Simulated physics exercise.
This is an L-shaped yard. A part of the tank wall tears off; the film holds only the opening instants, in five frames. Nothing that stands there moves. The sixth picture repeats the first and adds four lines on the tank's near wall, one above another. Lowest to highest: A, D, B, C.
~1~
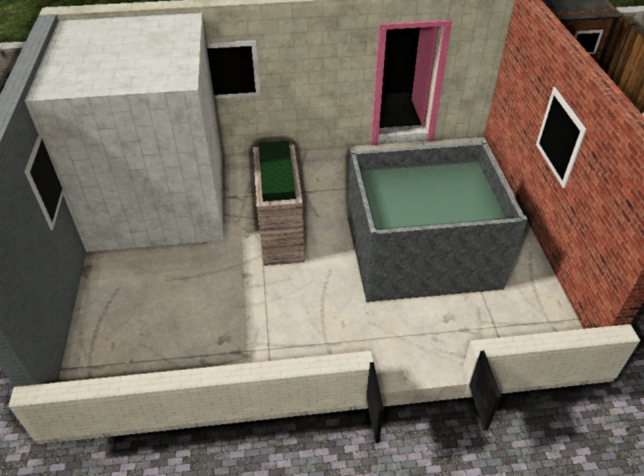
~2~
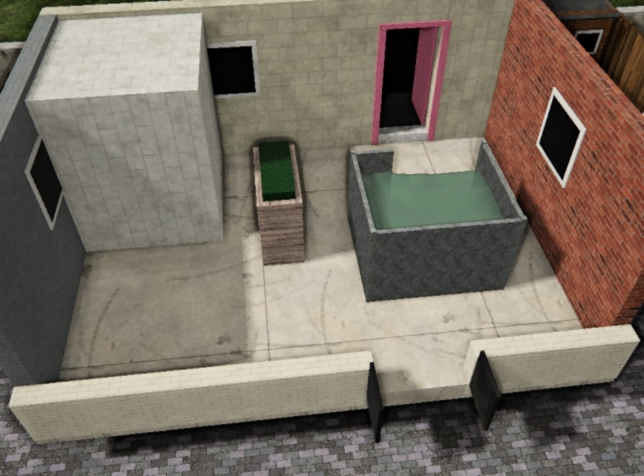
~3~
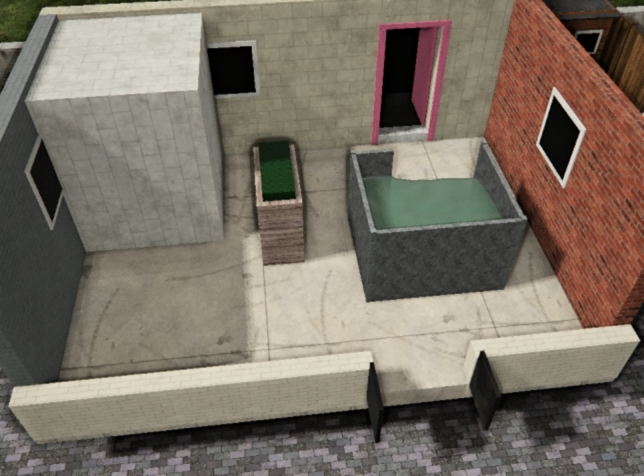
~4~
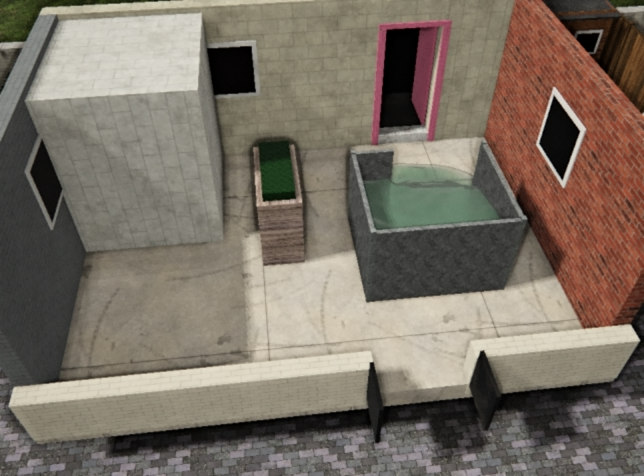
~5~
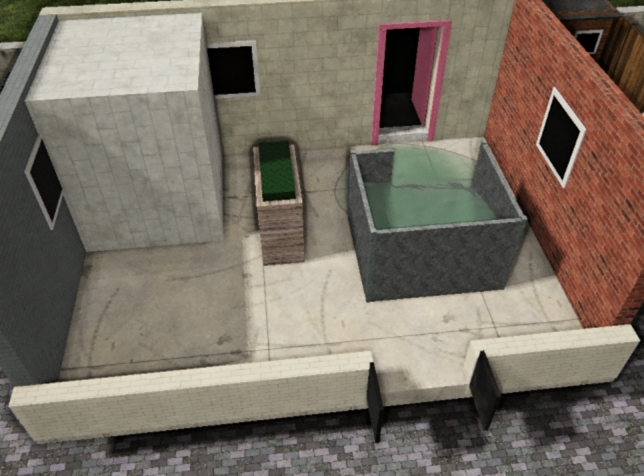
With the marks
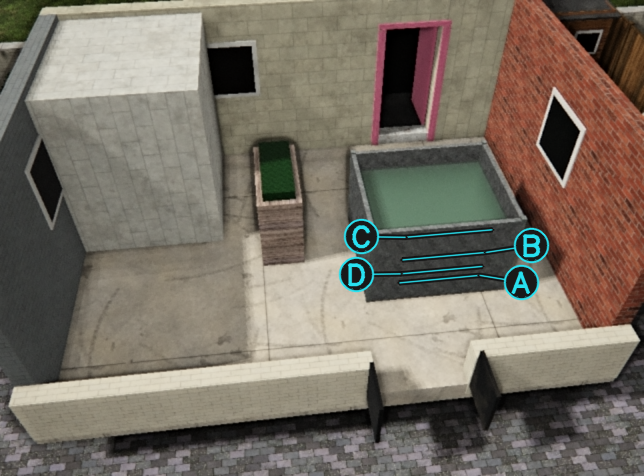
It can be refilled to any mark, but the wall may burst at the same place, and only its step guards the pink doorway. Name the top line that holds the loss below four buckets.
Choose A.
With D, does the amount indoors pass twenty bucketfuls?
No, less.
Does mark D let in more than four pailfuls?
Yes, that goes wrong.
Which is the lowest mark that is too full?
It is D.
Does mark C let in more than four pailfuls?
Yes, that goes wrong.
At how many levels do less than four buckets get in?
One of the four.
In cyan, A at (439, 279); B at (444, 256); C at (449, 233); D at (441, 270); from the bottom up A, D, B, C.
With A, a bucket or two gets in.
With B, dozens of bucketfuls pour in.
With C, dozens of bucketfuls pour in.
With D, about 10 bucketfuls get in.
